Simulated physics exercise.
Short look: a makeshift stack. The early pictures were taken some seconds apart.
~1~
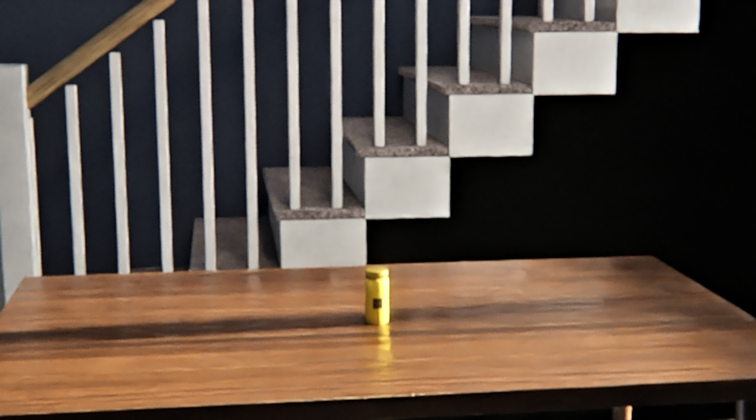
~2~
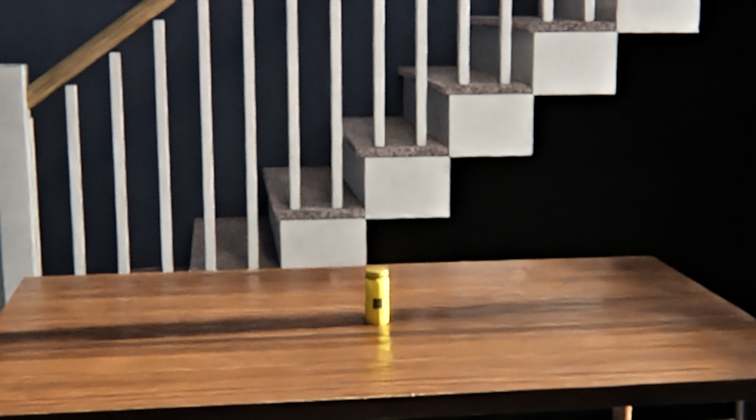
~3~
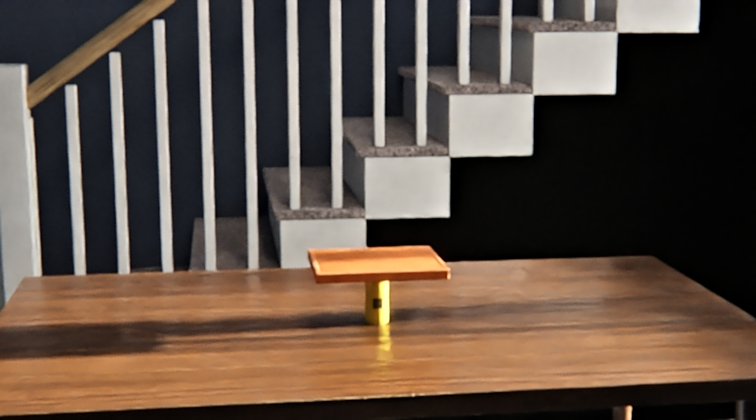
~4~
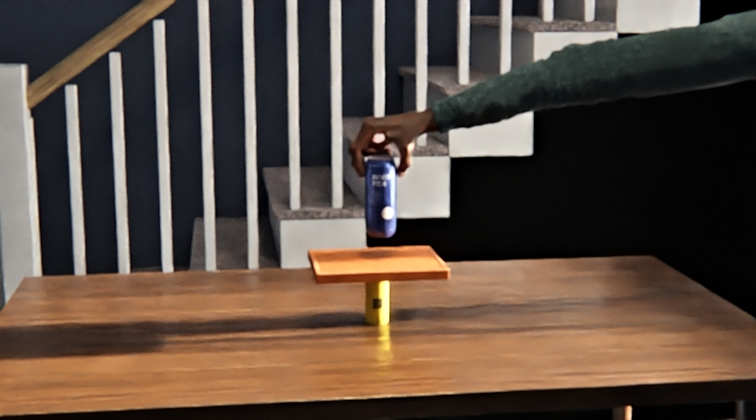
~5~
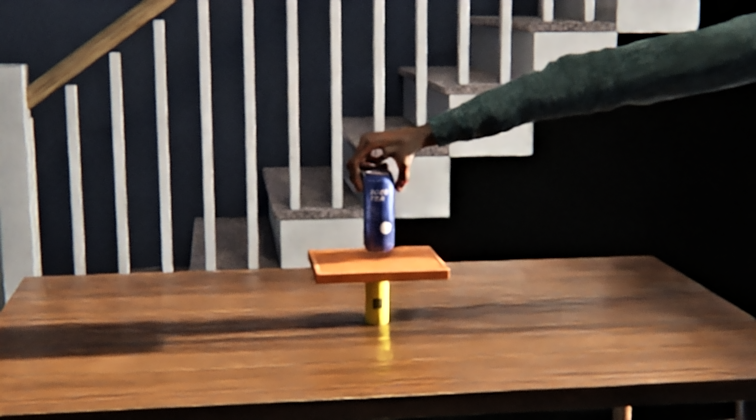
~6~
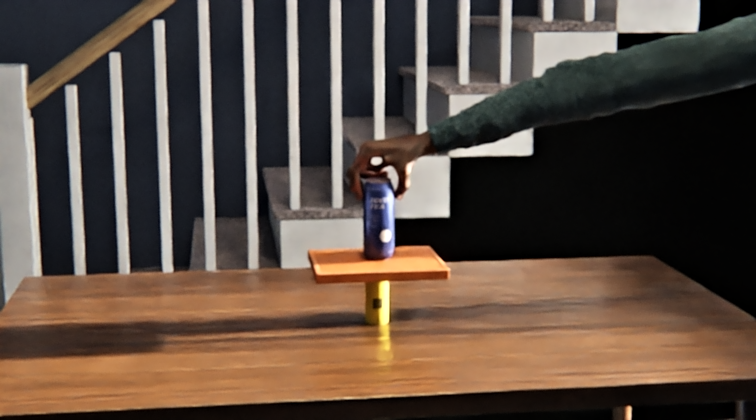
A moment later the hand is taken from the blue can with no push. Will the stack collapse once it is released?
No, it stays standing.
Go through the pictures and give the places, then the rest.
In the first frame, the last thing is not in view yet; yellow shaker (377, 295).
In the second frame, the last thing is not in view yet; yellow shaker (377, 295).
In the third frame, the last thing is not in view yet; yellow shaker (377, 295).
In the fourth frame, still above its spot; blue can (381, 196); yellow shaker (377, 295).
In the fifth frame, still above its spot; blue can (379, 211); yellow shaker (377, 295).
In the sixth frame, in place under the hand; blue can (379, 219); yellow shaker (377, 295).
Then, 0.40 s after the last picture, nothing has stirred.
Then, 1.10 s after the last picture, blue can resting near (379, 220).
At rest, all 3 in place. Seen from the same camera at the end, blue can near (379, 220). The stack keeps its balance.
